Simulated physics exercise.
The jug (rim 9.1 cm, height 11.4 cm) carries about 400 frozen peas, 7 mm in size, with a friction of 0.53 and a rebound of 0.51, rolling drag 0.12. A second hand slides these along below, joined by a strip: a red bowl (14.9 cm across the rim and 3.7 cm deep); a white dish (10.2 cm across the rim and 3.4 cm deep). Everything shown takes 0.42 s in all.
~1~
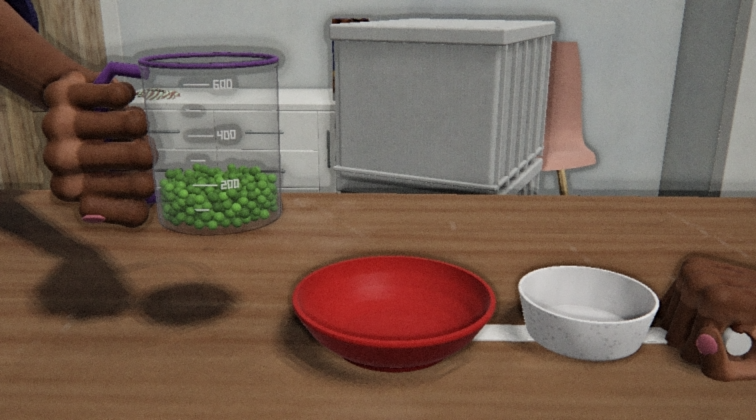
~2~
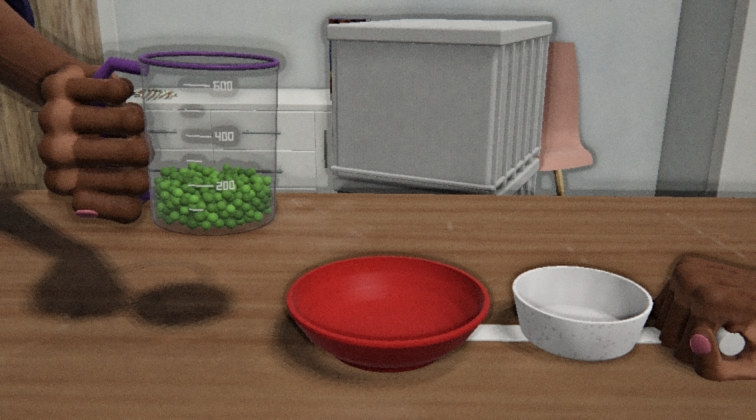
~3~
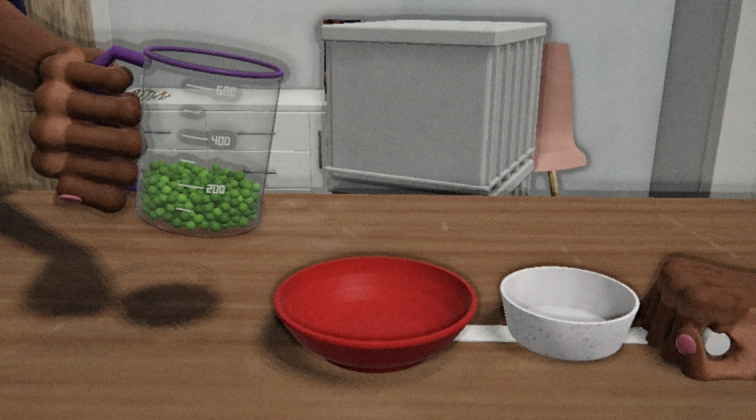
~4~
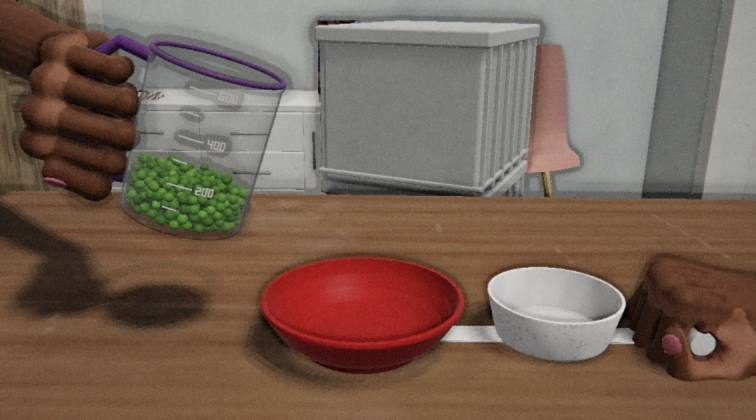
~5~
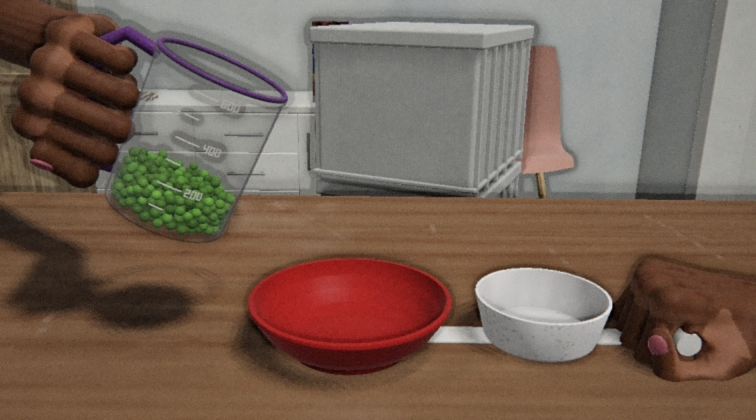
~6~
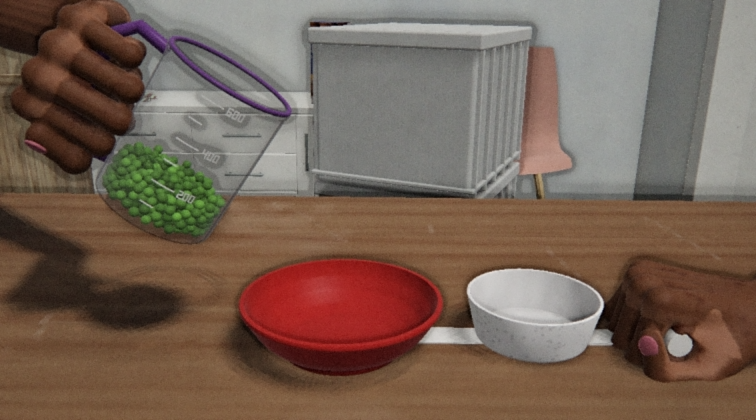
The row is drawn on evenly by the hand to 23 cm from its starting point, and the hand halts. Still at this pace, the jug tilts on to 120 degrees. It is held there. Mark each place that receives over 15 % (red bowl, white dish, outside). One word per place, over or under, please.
Red bowl: Over. White dish: Under. Outside: Under.
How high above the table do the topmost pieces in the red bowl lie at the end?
I'd put it at some 4.0 centimetres.
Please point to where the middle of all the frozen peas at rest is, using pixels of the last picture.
Roughly (107, 320).
Then, 1.12 s after the last picture, tilt 120 degrees; jug 40 %, red bowl 55 %, in the air 5 %; middle of all pieces on or above the table near (255, 259).
Then, 2.05 s after the last picture, tilt 120 degrees; red bowl 100 %; middle of all pieces on or above the table near (207, 321).
Then, 2.91 s after the last picture, tilt 120 degrees; red bowl 100 %; middle of all pieces on or above the table near (139, 320).
Then, 3.73 s after the last picture, tilt 120 degrees; red bowl 100 %; middle of all pieces on or above the table near (105, 320).
In the end, jug 0 %, outside 0 %, red bowl 100 %, white dish 0 %.
